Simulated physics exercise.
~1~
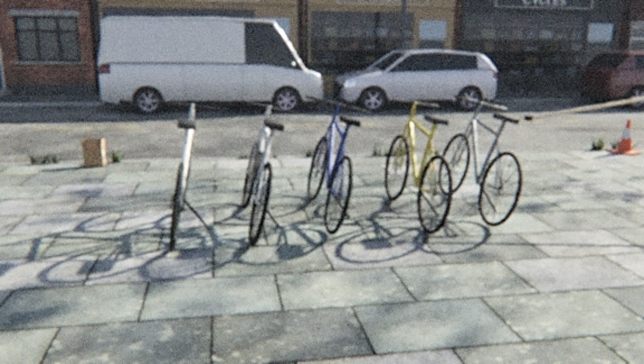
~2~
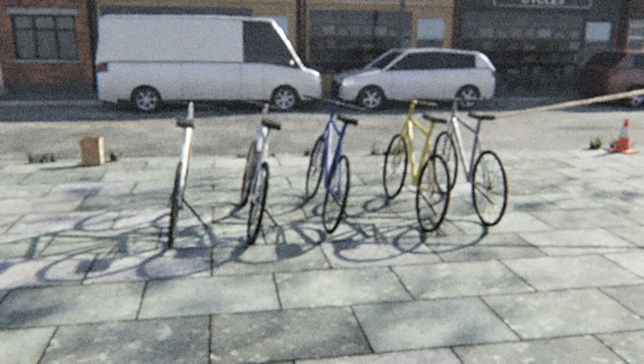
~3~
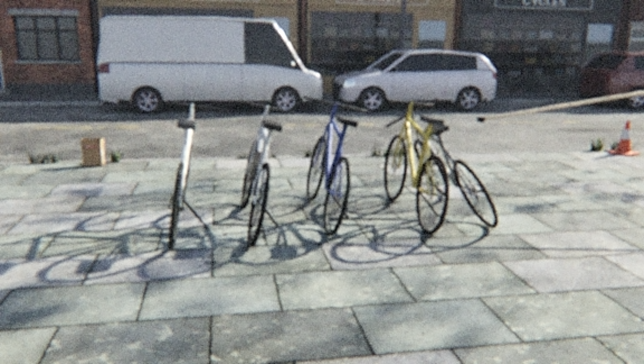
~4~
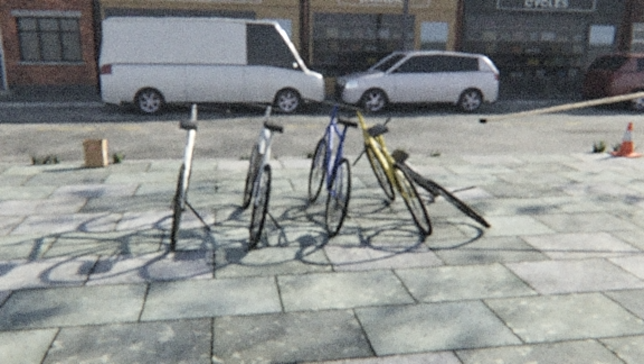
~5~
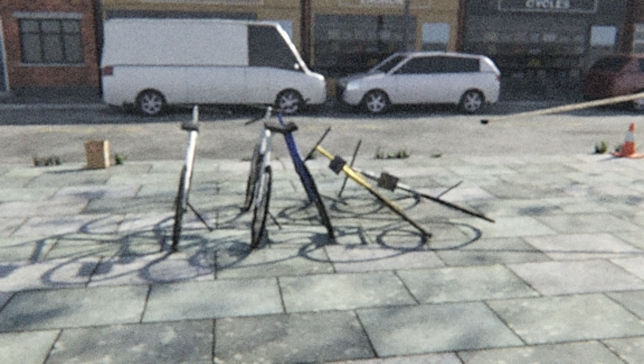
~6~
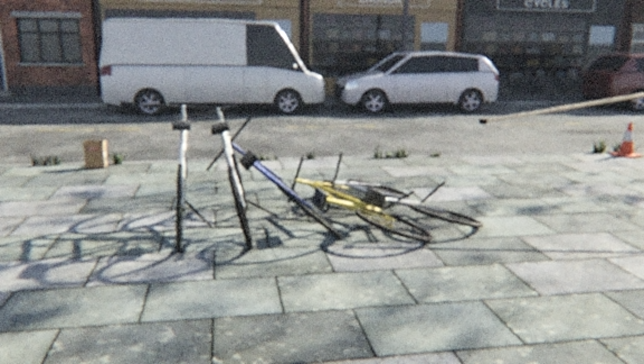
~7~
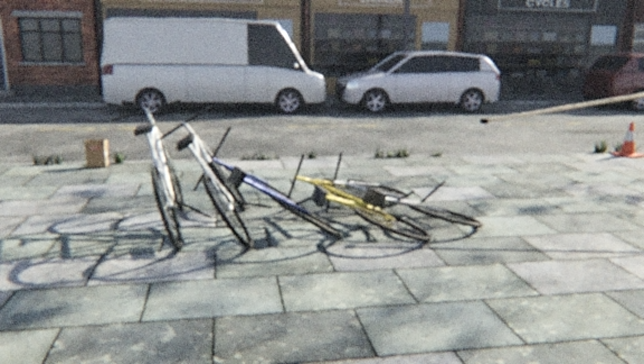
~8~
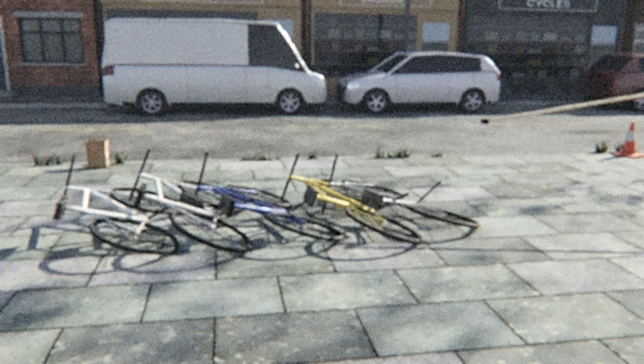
On a paved roadside, five parked bicycles topple leftward one after another until all lie down.
